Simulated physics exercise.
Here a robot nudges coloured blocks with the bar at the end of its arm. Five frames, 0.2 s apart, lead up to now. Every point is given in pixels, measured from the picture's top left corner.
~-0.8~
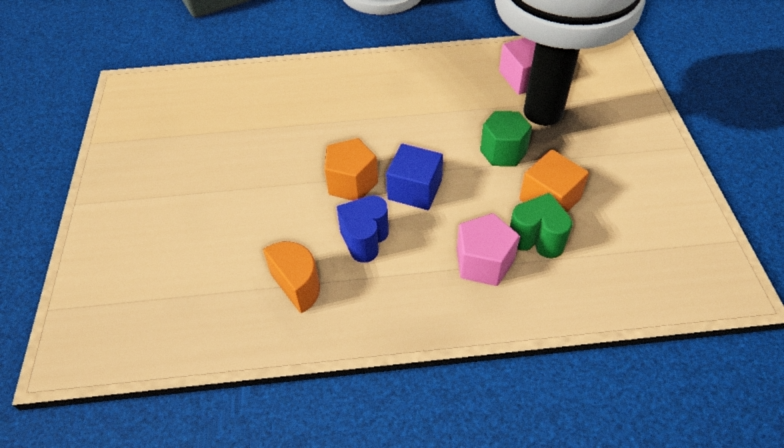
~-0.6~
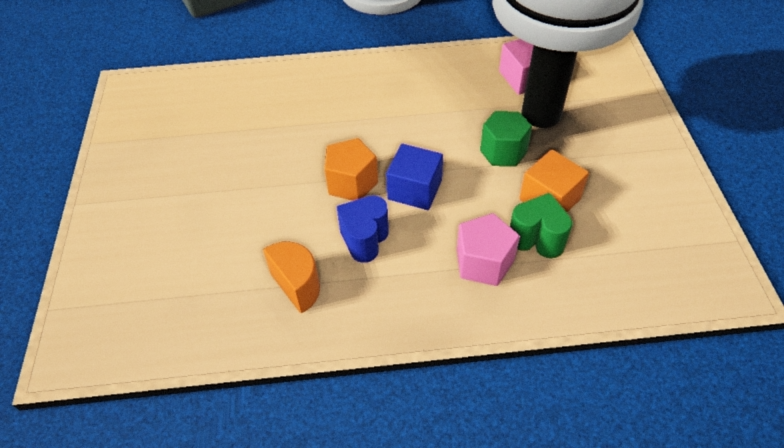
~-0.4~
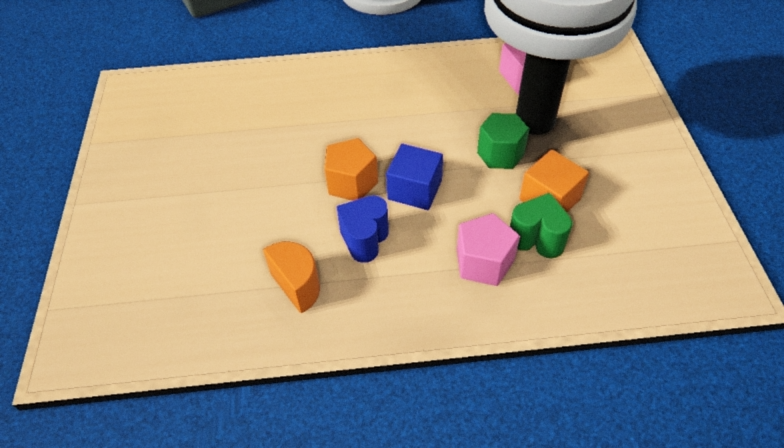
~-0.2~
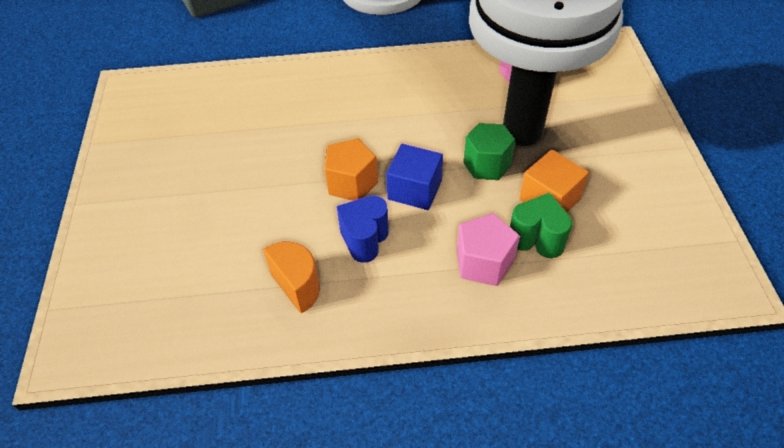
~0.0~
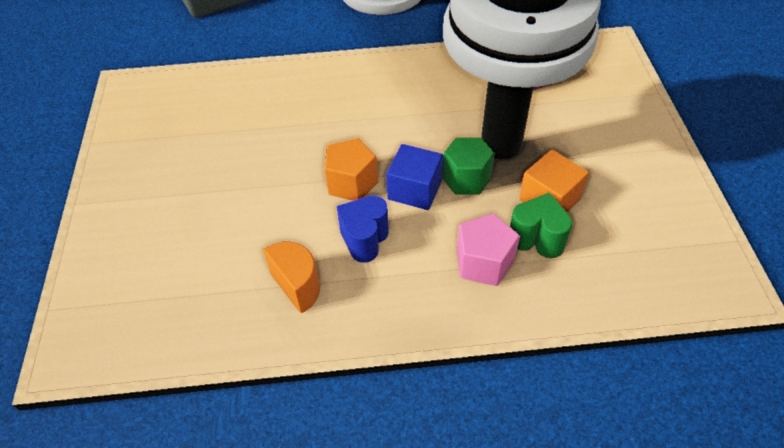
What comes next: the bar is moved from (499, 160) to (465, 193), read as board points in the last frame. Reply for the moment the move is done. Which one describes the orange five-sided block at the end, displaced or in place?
Here's my answer: The orange five-sided block gets displaced.
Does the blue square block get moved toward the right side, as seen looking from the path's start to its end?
Yes - that is the case.
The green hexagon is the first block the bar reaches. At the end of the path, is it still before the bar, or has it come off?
At the end of the path, the bar is still pushing the green hexagon ahead of it.
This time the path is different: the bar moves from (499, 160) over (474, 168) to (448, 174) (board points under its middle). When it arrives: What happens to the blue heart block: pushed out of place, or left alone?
At the end of the path, it will have moved.
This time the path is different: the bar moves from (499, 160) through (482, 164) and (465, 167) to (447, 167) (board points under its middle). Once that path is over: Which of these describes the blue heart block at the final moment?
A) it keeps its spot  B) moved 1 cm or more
B - moved 1 cm or more.
On the path given first. Halfway along, bar (484, 162); blue square block (393, 170); green hexagon (446, 165), turned 15° clockwise.
At the end, bar (467, 178); orange five-sided block (328, 156); blue square block (371, 175); green hexagon (423, 177), turned 35° clockwise; orange square block in place.
